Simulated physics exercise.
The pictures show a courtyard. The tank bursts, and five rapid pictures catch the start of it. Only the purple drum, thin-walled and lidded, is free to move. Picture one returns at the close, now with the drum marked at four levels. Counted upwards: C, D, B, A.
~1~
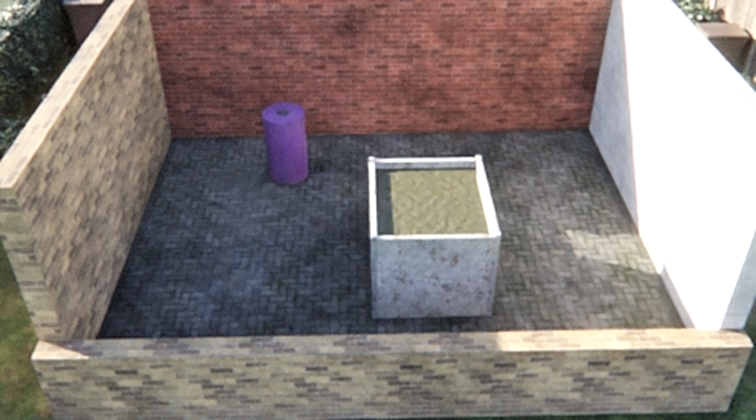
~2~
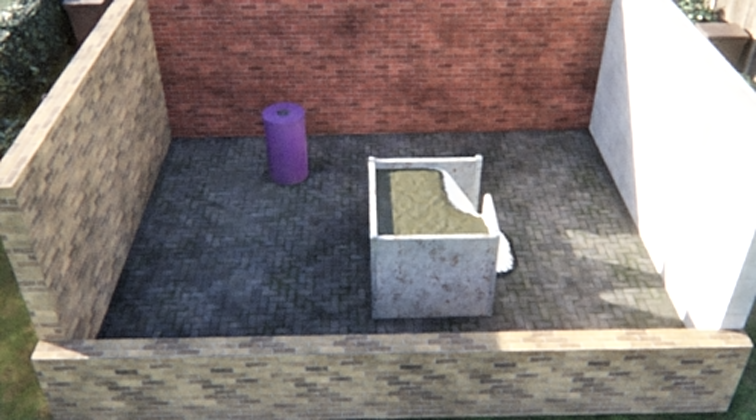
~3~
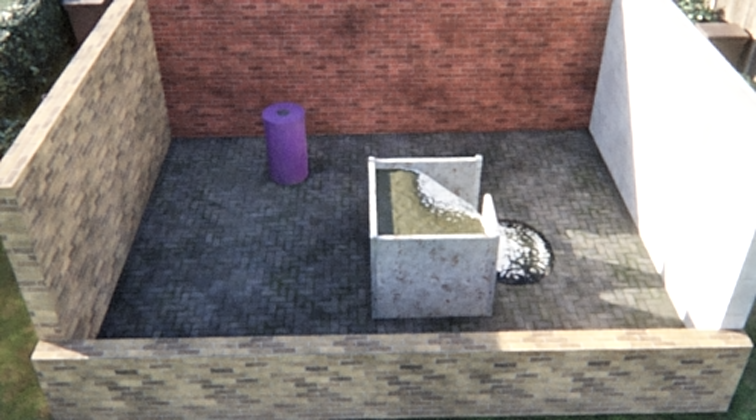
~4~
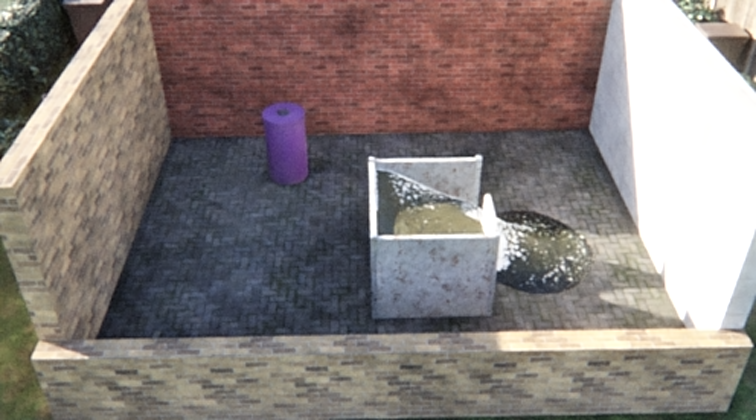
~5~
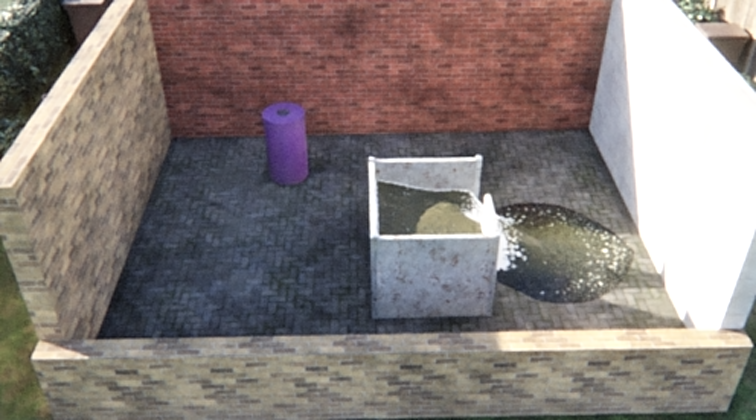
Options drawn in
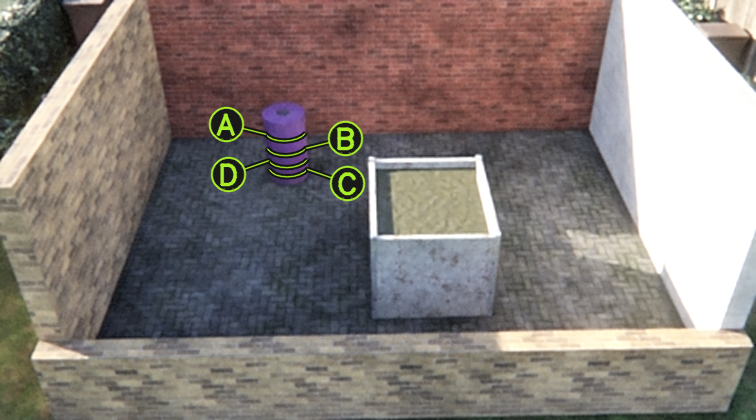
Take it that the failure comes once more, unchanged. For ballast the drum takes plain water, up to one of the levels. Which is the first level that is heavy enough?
I would pick line C.
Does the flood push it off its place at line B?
No.
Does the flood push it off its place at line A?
No, not at all.
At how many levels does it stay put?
All four.
In lime, A at (284, 141); B at (285, 155); C at (287, 176); D at (286, 167); from the bottom up C, D, B, A.
With A, it does not move.
With B, it does not move.
With C, it does not move.
With D, it does not move.
